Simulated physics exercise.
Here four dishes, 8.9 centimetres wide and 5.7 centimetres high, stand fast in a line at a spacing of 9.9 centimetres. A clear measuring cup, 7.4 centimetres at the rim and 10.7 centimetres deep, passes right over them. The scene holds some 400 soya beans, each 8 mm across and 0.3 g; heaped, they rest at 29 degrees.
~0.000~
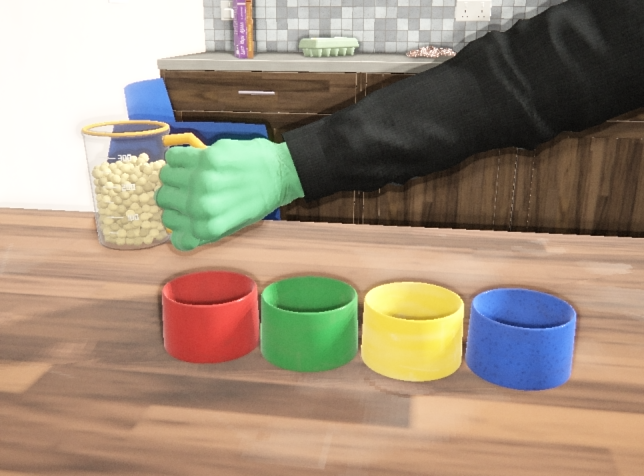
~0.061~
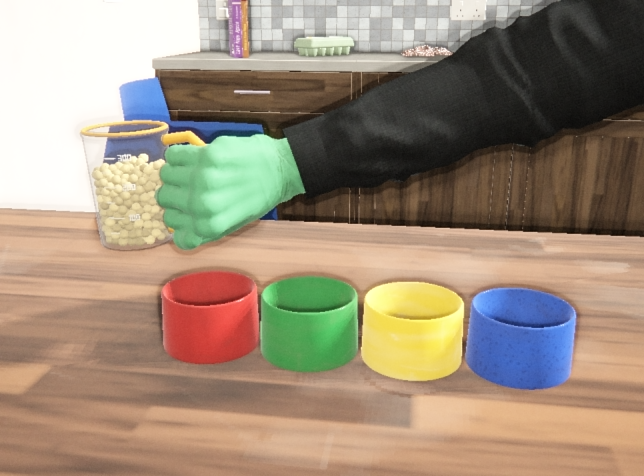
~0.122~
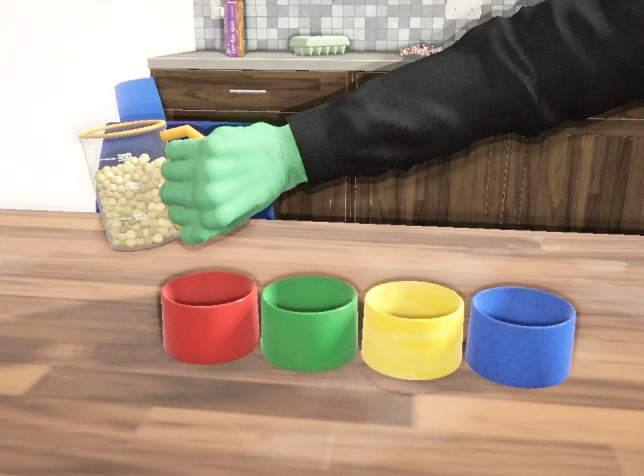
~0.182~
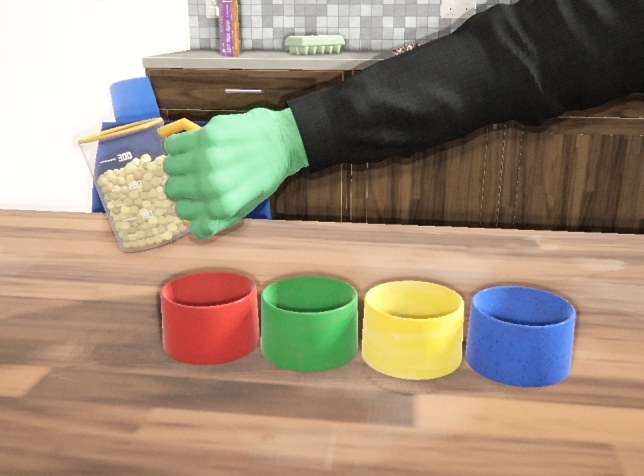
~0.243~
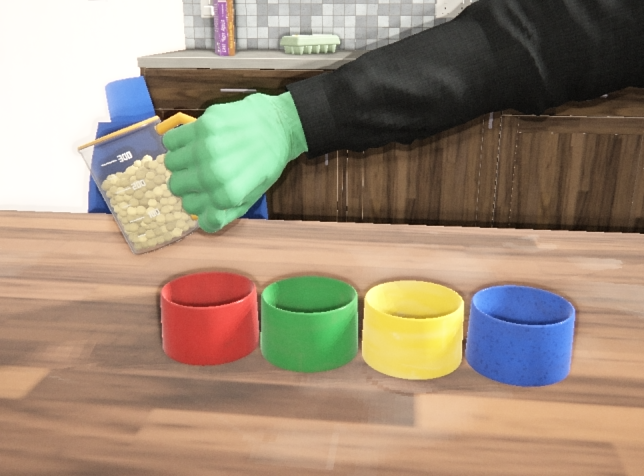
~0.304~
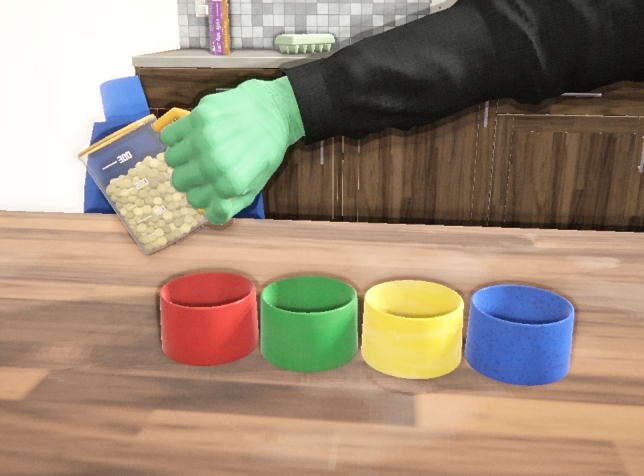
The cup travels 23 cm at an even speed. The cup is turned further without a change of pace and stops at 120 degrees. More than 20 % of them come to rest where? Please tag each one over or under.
Red - over; blue - under; green - under; yellow - under; counter - over.
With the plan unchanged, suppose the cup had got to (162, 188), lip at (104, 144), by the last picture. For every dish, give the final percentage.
Final shares - red 0 %, blue 0 %, green 100 %, yellow 0 %.
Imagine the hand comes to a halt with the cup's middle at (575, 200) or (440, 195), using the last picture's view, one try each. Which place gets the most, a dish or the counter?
On the first run most goes to counter, and on the second to counter.
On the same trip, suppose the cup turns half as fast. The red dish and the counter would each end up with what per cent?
Then: Red 80; counter 20.
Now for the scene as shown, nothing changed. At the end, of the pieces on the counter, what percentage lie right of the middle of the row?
Share: About 0 in a hundred.
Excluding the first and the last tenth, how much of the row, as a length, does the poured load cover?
Roughly 18 centimetres.
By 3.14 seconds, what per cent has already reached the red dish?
Estimate: Near 40 %.
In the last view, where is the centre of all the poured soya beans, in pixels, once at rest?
Near (155, 336).
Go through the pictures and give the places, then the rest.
In the first frame, cup at (131, 185), tilt 0 degrees, lip at (88, 127), moved 0.0 cm; middle of the pieces at (129, 201); red dish at (210, 288); green dish at (309, 294); yellow dish at (414, 301); blue dish at (523, 308).
In the second frame, cup at (131, 185), tilt 2 degrees, lip at (87, 129), moved 0.1 cm; middle of the pieces at (130, 201).
In the third frame, cup at (135, 186), tilt 7 degrees, lip at (85, 133), moved 0.5 cm; middle of the pieces at (134, 202).
In the fourth frame, cup at (139, 186), tilt 14 degrees, lip at (84, 139), moved 1.0 cm; middle of the pieces at (140, 202).
In the fifth frame, cup at (143, 187), tilt 21 degrees, lip at (84, 147), moved 1.5 cm; middle of the pieces at (146, 203).
In the sixth frame, cup at (147, 187), tilt 28 degrees, lip at (84, 154), moved 2.0 cm; middle of the pieces at (152, 203); red dish at (208, 290); green dish at (309, 294); yellow dish at (413, 299); blue dish at (522, 304). Its pace works out near 115 degrees a second; the hand travels 8 cm a second.
Then, at 1.51 s, tilt 120 degrees; cup holds 0 %, red 40 %.
After 2.32 s, tilt 120 degrees; cup holds 0 %, red 40 %.
After 3.14 s, tilt 120 degrees; cup holds 0 %, red 40 %.
In the end, at 3.4 s, red 40 %, blue 0 %, green 0 %, yellow 0 %, counter 60 %.
